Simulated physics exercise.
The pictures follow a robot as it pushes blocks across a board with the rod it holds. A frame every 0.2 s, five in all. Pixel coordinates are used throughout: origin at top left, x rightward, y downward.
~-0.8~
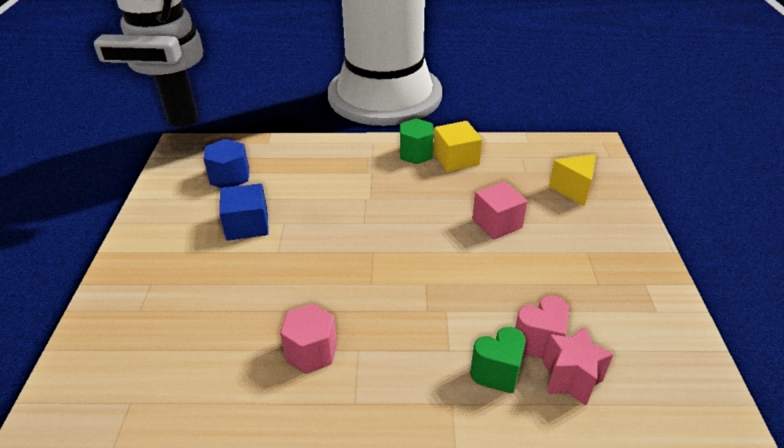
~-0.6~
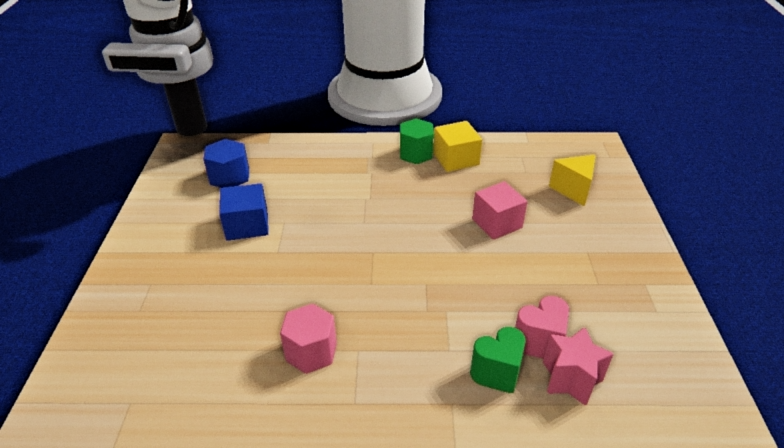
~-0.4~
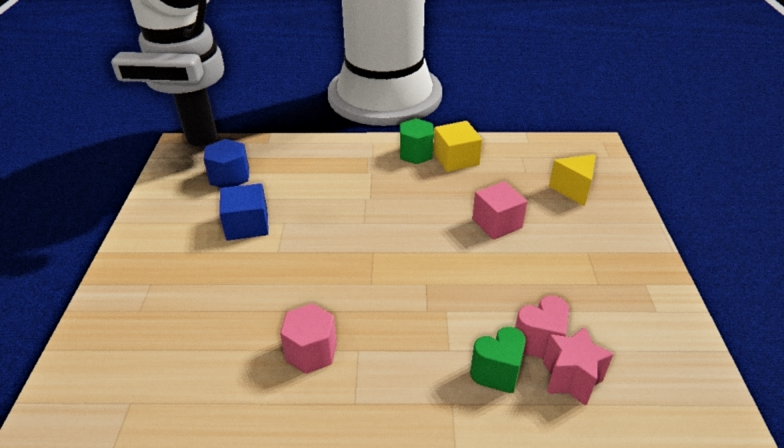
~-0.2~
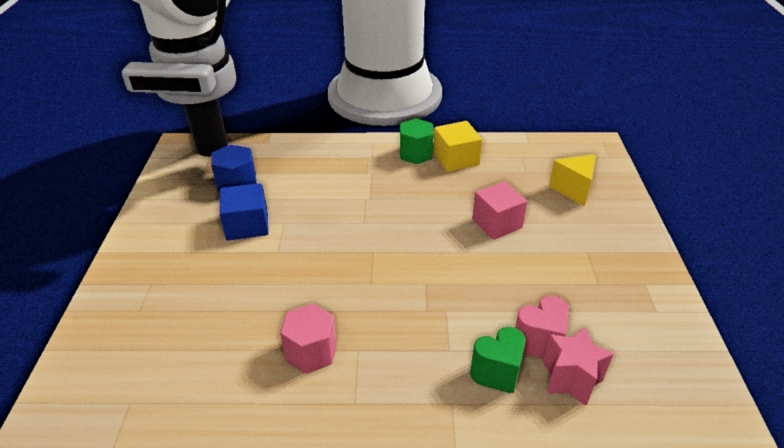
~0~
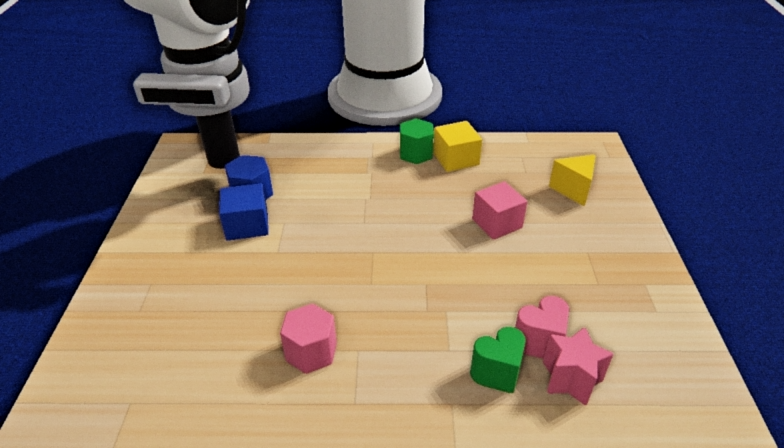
A robot arm moves its black rod toward the blue hexagon and pushes it rightward.
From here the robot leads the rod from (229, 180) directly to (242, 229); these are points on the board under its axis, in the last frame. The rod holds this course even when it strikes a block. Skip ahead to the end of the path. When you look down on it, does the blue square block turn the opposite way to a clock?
In short: No.
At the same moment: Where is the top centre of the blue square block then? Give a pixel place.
I'd place it at (257, 227), taking the centre of its top.
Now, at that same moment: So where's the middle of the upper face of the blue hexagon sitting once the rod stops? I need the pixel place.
At (271, 183).
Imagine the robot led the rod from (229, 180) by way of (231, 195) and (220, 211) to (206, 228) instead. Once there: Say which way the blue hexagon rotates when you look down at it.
Seen from overhead, it turns anticlockwise.
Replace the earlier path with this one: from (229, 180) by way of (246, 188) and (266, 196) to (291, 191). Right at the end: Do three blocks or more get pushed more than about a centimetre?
In short: No.
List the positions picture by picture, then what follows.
The first frame shows lower end of the rod (183, 120), tops of blocks, blue square block (241, 197), blue hexagon (224, 150).
The second frame shows rod (192, 128), blocks as before.
The third frame shows rod (202, 138), blocks as before.
The fourth frame shows rod (213, 149), blue hexagon (231, 156).
The fifth frame shows rod (224, 160), blue square block (241, 197), blue hexagon (246, 166).
On the path given first. Halfway along, rod (230, 183); blue square block (248, 207), turned 30° clockwise; blue hexagon (266, 179), turned 35° anticlockwise.
At the end, rod (237, 208); blue square block (257, 227), turned 25° clockwise; blue hexagon (271, 183), turned 60° anticlockwise.
